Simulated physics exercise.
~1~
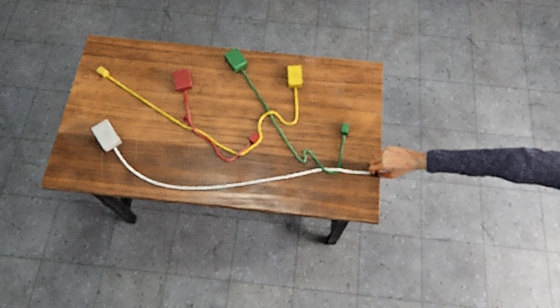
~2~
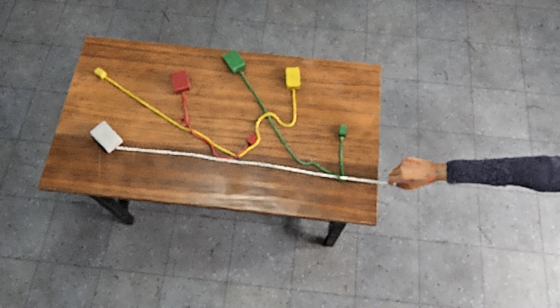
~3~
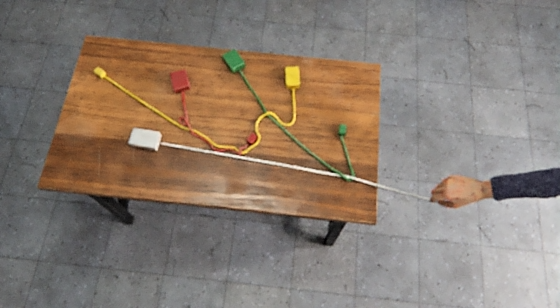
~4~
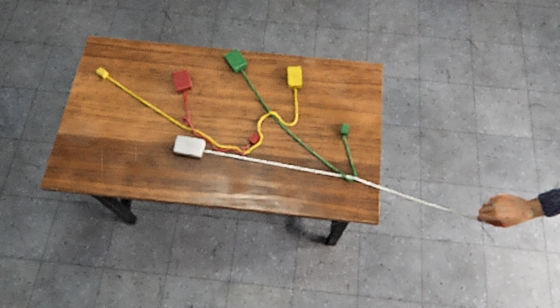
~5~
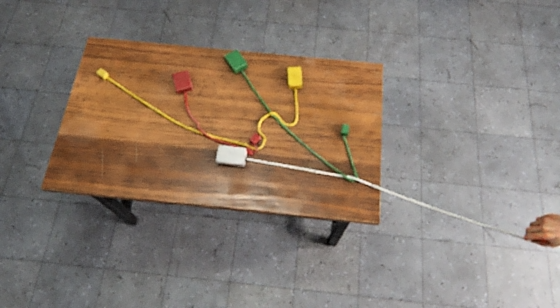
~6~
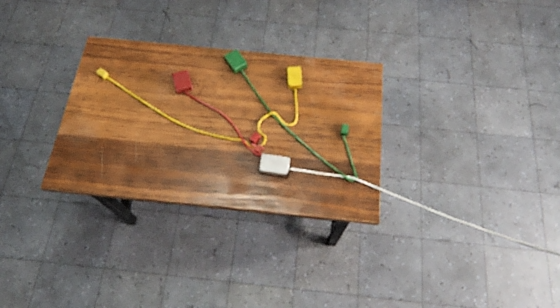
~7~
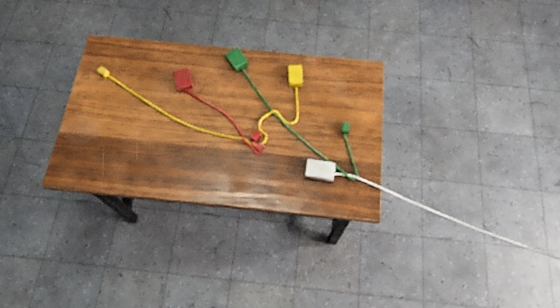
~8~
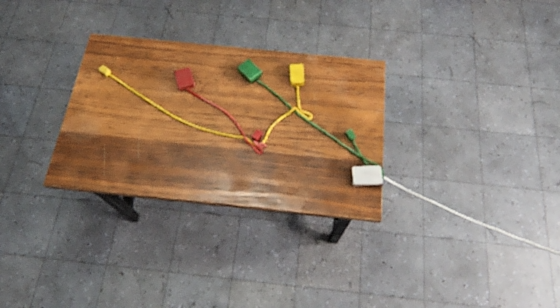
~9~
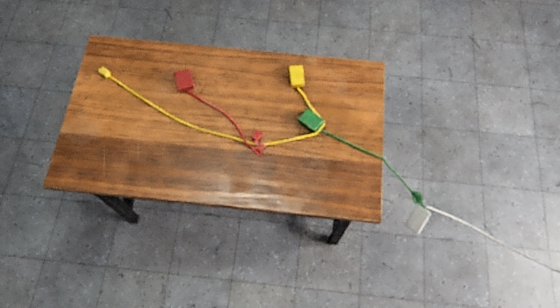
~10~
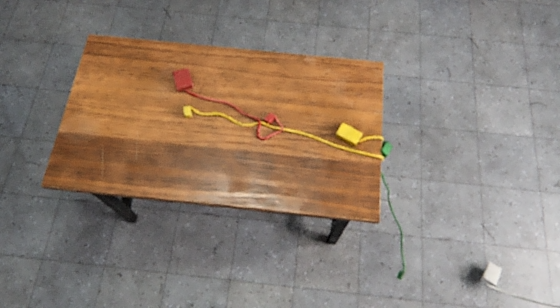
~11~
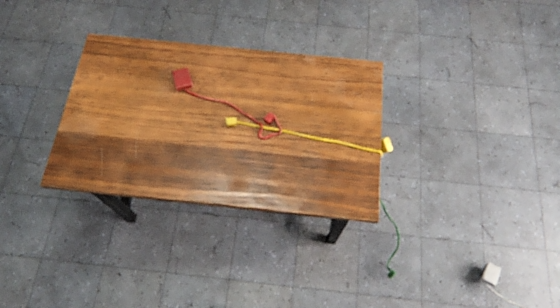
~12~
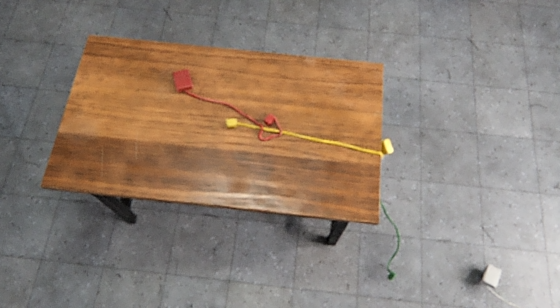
On a wooden table standing on a grey tiled floor, white, green, yellow and red leads lie tangled, each with a block-shaped charger. A hand at the right edge pulls the white lead taut and draws it rightwards, slightly towards the near side, sliding the white charger across the wood. As the hand leaves view, the white charger reaches the green lead and drags it along. Both go over the right edge, and the yellow lead is pulled after them. Finally the white charger rests on the floor, the green lead hangs down, the yellow charger sits tipped at the table's edge, and the red charger remains in place.
